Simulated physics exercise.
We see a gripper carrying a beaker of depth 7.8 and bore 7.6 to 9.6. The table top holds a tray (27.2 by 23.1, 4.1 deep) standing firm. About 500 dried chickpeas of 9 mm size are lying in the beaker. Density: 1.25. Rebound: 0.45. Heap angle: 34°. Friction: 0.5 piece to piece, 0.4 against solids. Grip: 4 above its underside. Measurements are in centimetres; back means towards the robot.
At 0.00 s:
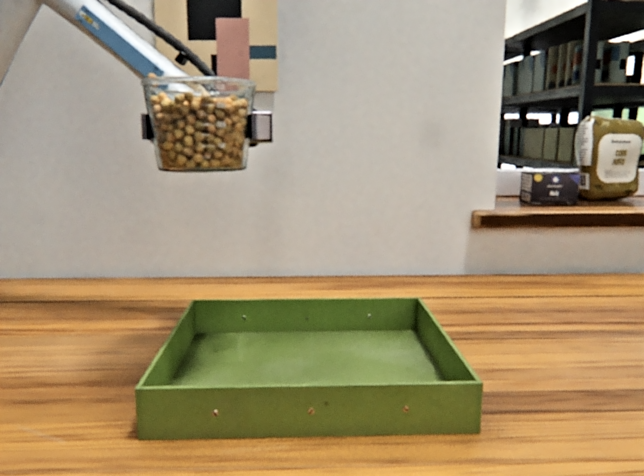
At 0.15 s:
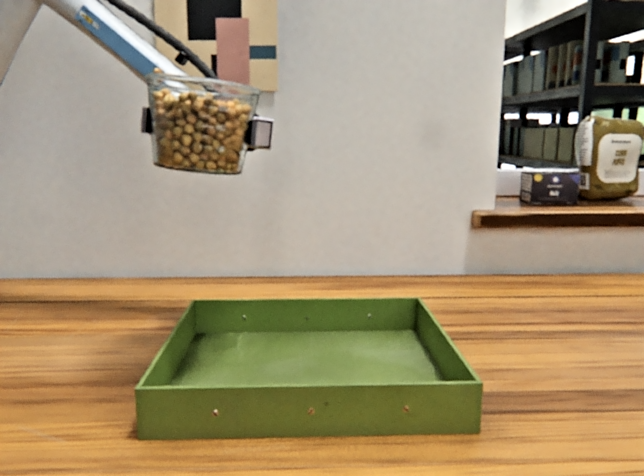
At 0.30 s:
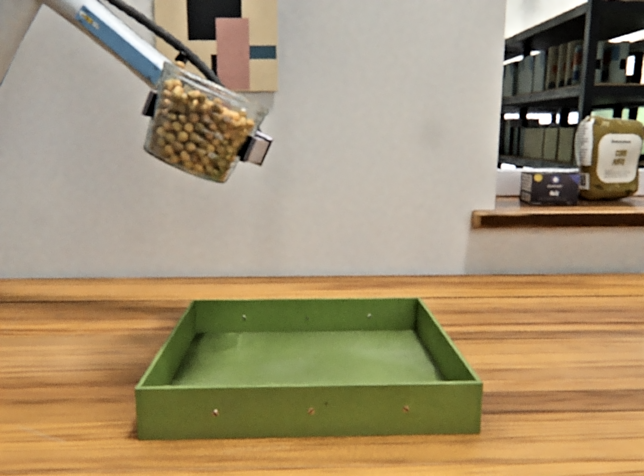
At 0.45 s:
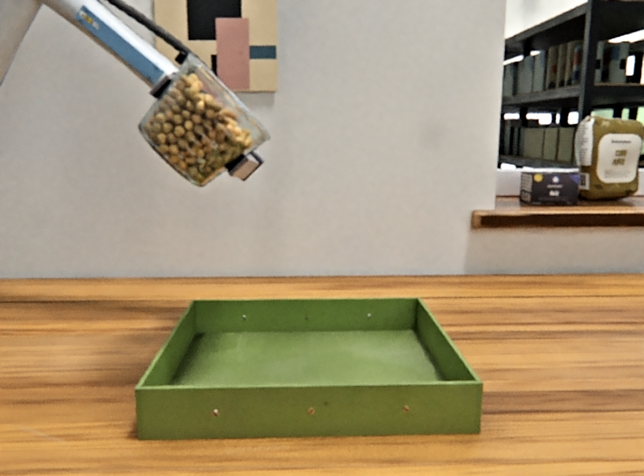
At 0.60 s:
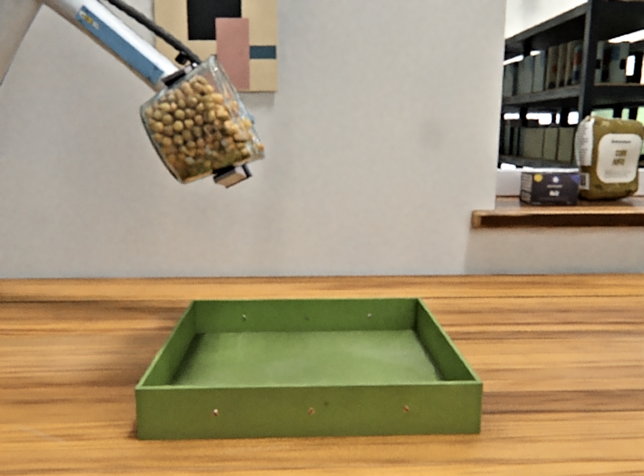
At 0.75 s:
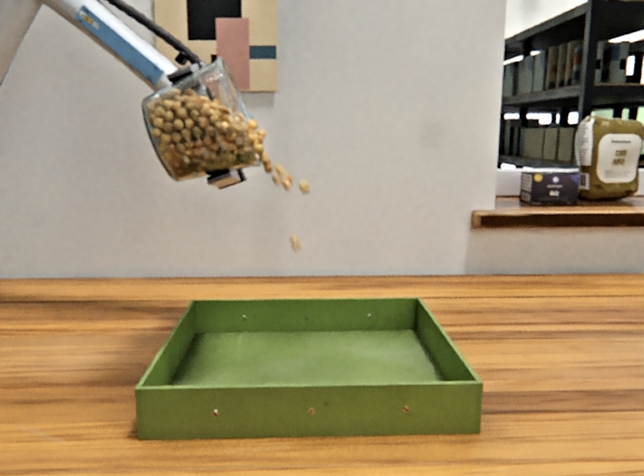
Above a green tray on a wooden table, a robot arm steadily tilts a clear beaker until a few chickpeas tumble out.
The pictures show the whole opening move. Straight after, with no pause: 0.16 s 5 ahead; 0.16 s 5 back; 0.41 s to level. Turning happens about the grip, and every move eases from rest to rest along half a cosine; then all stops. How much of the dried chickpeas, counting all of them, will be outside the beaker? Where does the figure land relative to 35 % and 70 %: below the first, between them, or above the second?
It lands between 35 and 70 %.
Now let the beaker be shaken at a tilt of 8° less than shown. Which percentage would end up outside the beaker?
Roughly 35 percent then.
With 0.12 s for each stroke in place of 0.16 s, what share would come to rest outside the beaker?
In that case about 65 in a hundred.
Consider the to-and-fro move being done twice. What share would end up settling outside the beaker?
My guess is near 65 per cent.
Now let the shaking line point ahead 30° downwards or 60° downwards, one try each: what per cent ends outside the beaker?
You'd get about 30 per cent with the first setting and about 20 per cent with the second.
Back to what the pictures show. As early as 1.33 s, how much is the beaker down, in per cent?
Close to 45 per cent of the load is out.
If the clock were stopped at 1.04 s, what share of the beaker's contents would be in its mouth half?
Something like 65 percent sits in that half.
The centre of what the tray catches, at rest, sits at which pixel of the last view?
(369, 365).
After 1.04 s, tilted 71° forward, highest piece 26 above the table; 316 in the beaker, 37 in the tray, 150 in flight or on a rim.
After 1.33 s, tilted 20° forward, highest piece 28 above the table; 265 in the beaker, 235 in the tray, 1 on the table or floor, 2 in flight or on a rim.
After 1.68 s, level, highest piece 27 above the table; 265 in the beaker, 237 in the tray, 1 on the table or floor.
After 2.73 s, level, highest piece 27 above the table; 265 in the beaker, 237 in the tray, 1 on the table or floor.
At rest, 265 in the beaker, 237 in the tray, 1 on the table or floor. That is 47 % outside the beaker.
